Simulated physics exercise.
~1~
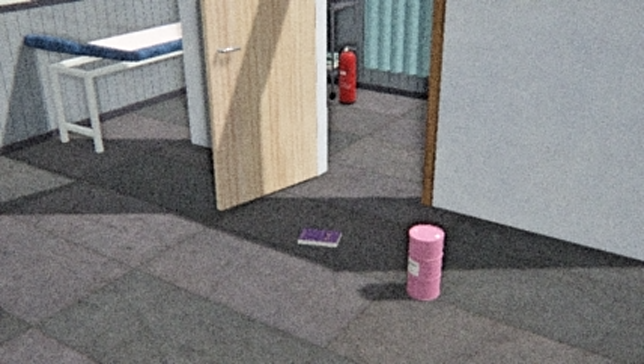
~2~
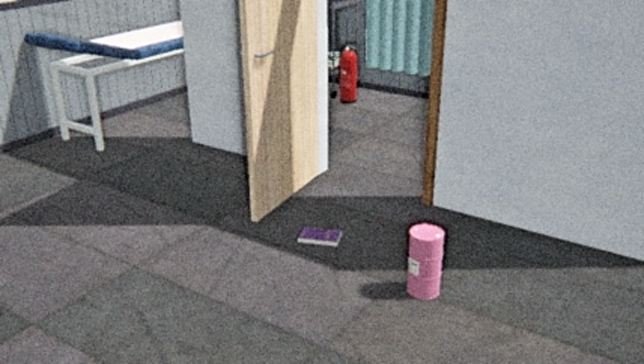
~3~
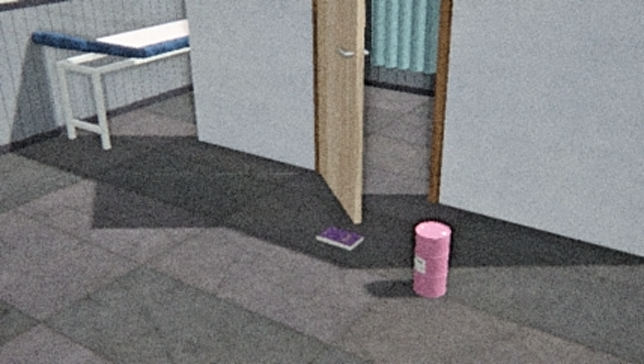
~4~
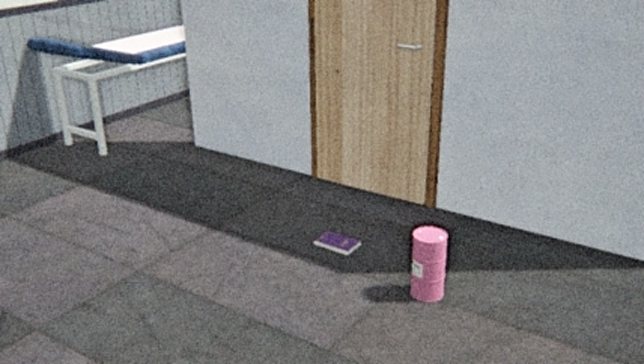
Wooden door swinging shut into its frame, nudging a purple book slightly across the floor near an upright pink canister.
